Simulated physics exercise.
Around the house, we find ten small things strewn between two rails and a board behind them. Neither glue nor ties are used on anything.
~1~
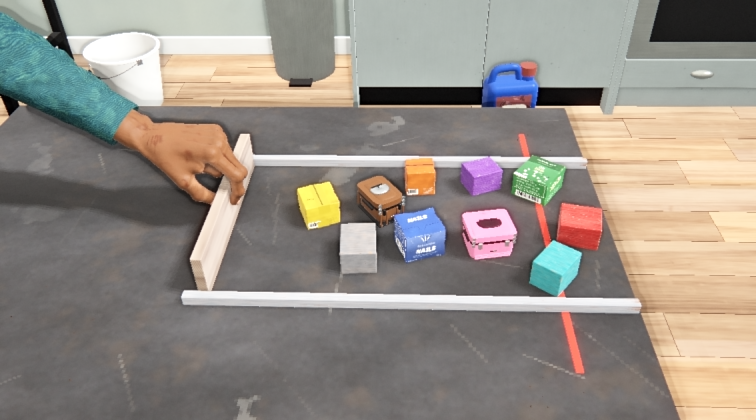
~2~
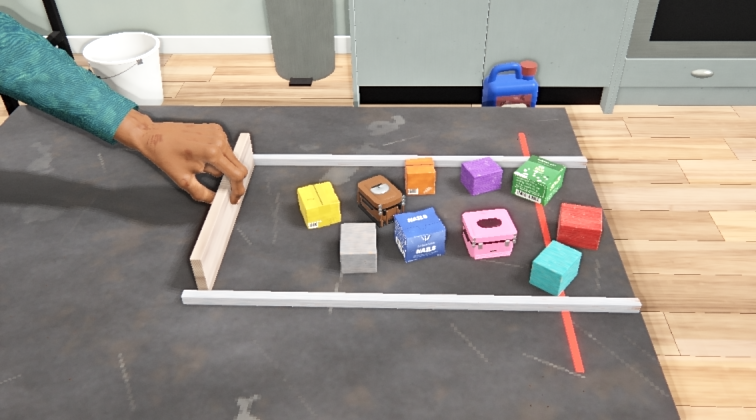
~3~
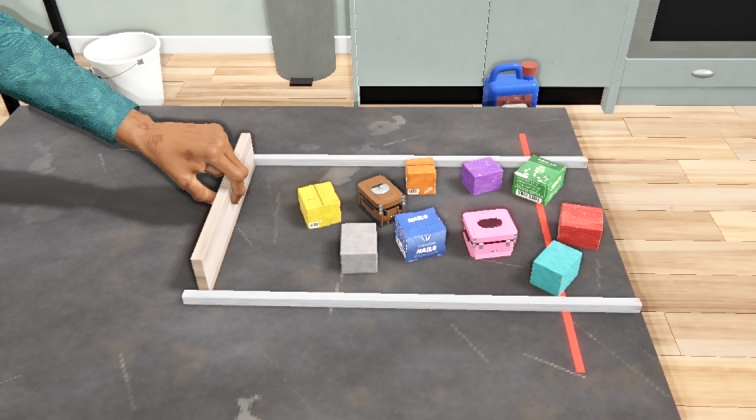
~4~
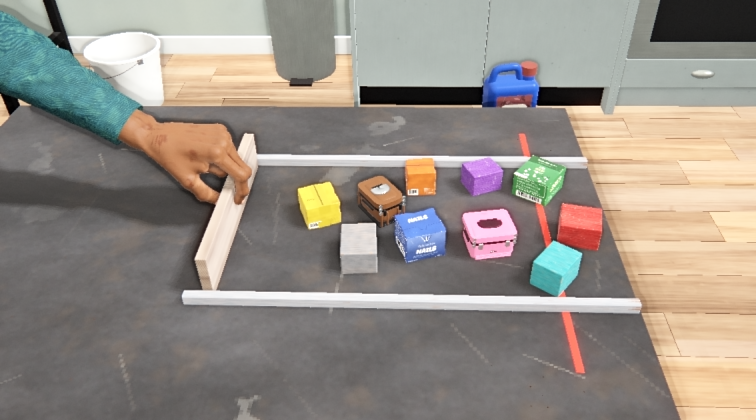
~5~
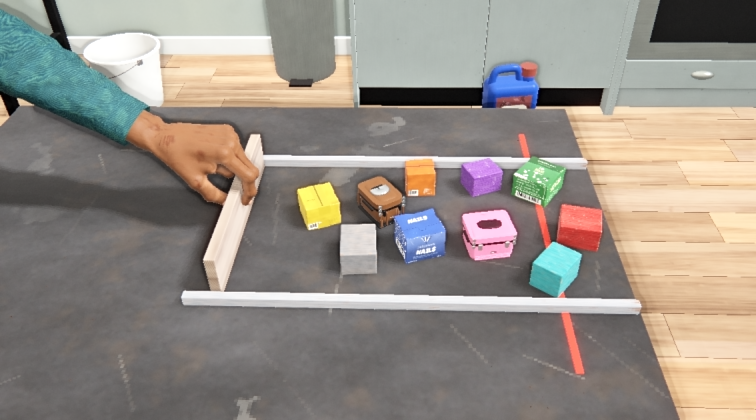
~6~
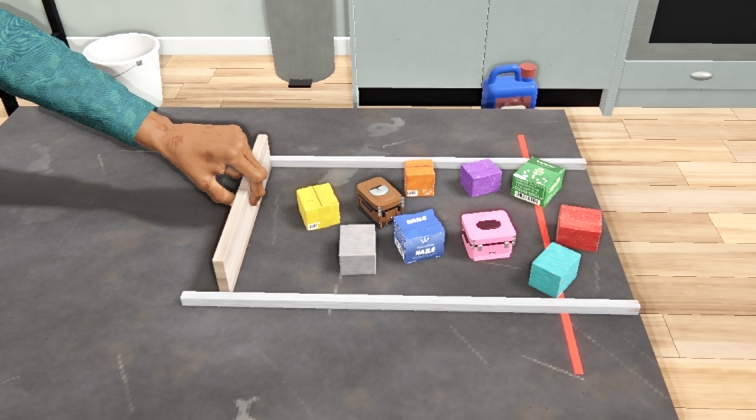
A hand in a teal patterned sleeve holds a pale wooden board upright at the left of a dark tabletop in a kitchen, seen from above at an angle. Between two pale rails sit ten small boxes and blocks, yellow, brown, grey, orange, blue, purple and pink, with green, red and turquoise near a red tape line. The board first stays still, then slides slightly right, touching nothing, while the blocks and camera stay still.
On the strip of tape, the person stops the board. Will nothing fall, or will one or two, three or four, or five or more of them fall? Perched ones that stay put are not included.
Three or four fall.
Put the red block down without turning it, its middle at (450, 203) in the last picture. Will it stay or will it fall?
From that start, the object then does not stay.
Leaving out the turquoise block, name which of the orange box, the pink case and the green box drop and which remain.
In that case the orange box stays where it is, the pink case goes off the edge, the green box goes off the edge.
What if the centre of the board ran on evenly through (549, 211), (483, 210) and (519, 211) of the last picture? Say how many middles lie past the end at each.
3, 1 and 2.
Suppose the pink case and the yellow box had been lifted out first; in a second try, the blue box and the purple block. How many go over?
In order, the numbers are 2 and 1.
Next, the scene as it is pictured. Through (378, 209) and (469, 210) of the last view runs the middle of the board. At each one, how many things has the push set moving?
Tally at point one: 5; at point two: 9.
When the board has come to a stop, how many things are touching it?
4.
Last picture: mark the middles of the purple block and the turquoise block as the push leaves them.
Approximately (576, 173) for one, approximately (599, 280) for the other.
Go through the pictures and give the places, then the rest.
The first frame shows red block (579, 226); green box (538, 180); turquoise block (555, 269); board (227, 206); tape (544, 228).
The second frame shows green box (538, 180); brown case (380, 201).
The third frame shows turquoise block (556, 268); board (227, 206).
The fourth frame shows red block (580, 227); orange box (420, 177).
The fifth frame shows green box (538, 181); purple block (481, 177).
The sixth frame shows red block (578, 228); green box (538, 182); turquoise block (555, 270); board (246, 207); tape (544, 229).
Early on, none off yet; red block at rest near (578, 228); green box at rest near (538, 182); turquoise block at rest near (555, 270).
A while later, none off yet; red block travelled a little near (592, 227); green box at rest near (538, 182); turquoise block at rest near (555, 270).
Finally, the number that fall off is three or four; lost, pink case, green box and red block.
